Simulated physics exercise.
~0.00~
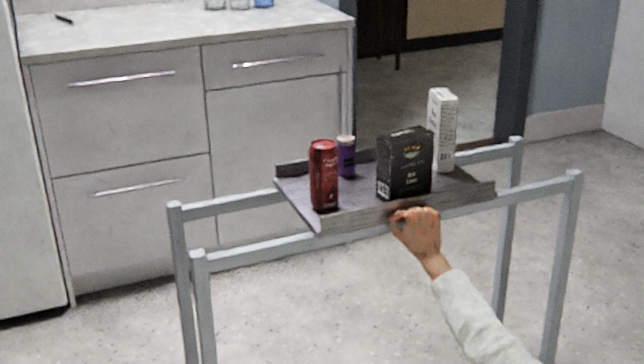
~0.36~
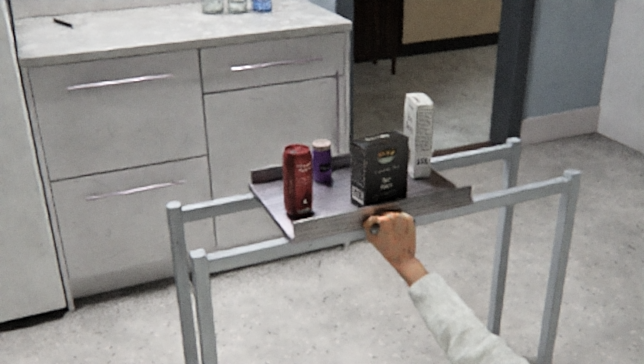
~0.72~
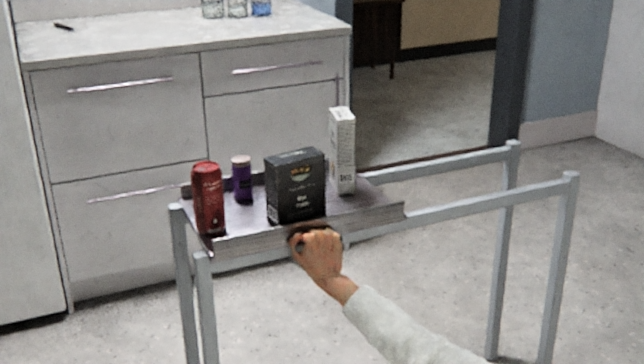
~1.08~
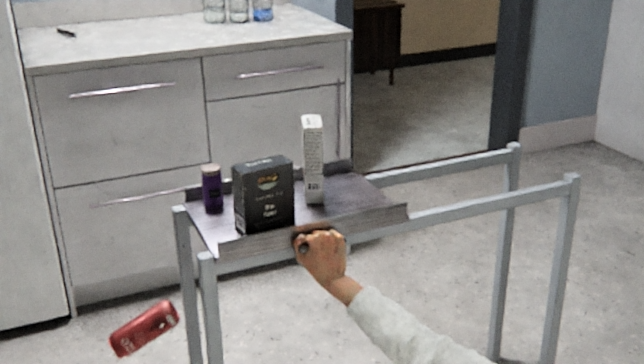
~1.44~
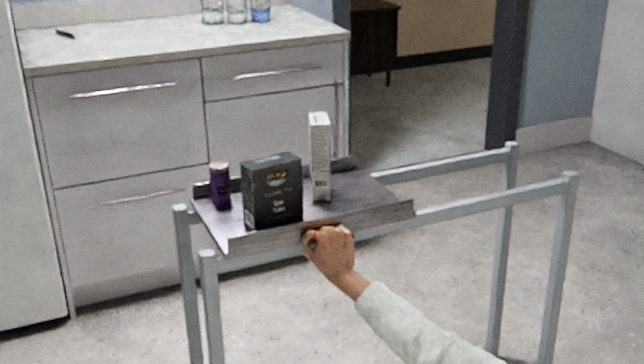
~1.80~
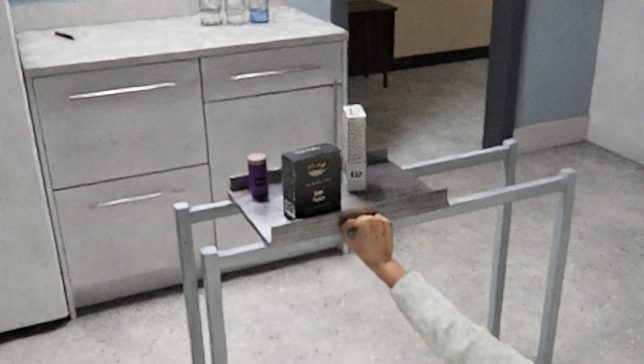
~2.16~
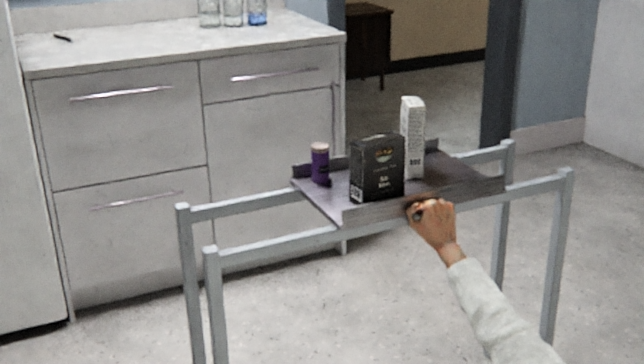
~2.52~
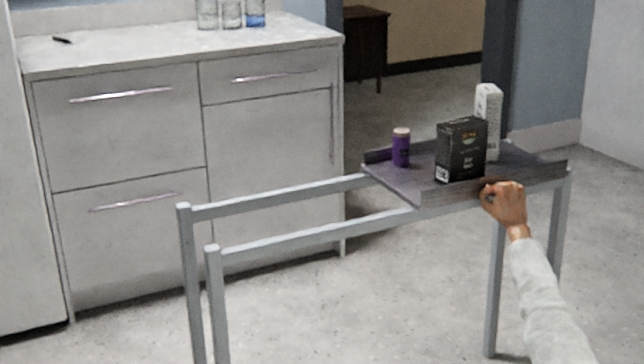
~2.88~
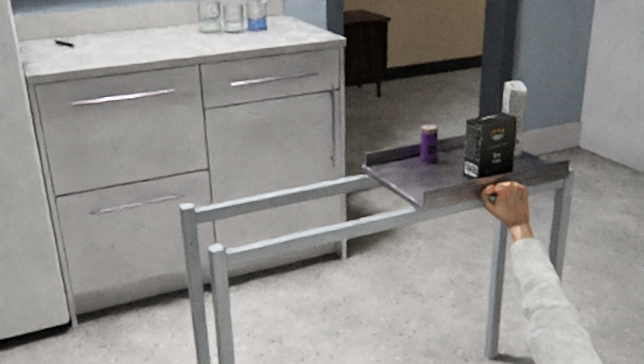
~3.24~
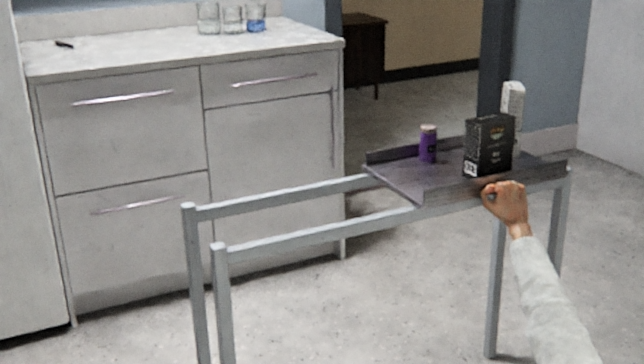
To begin with, a hand grips the front edge of a grey tray on a metal rail frame, with a red can, a black packet, a small purple container and a tall white packet standing on it. The hand pulls the tray leftward to the left end of the rails. There the red can goes over the open left side and drops toward the floor, while the other three stay upright. The hand then moves the tray back to the right until it reaches the far end. It ends at rest there, the three remaining items still standing.
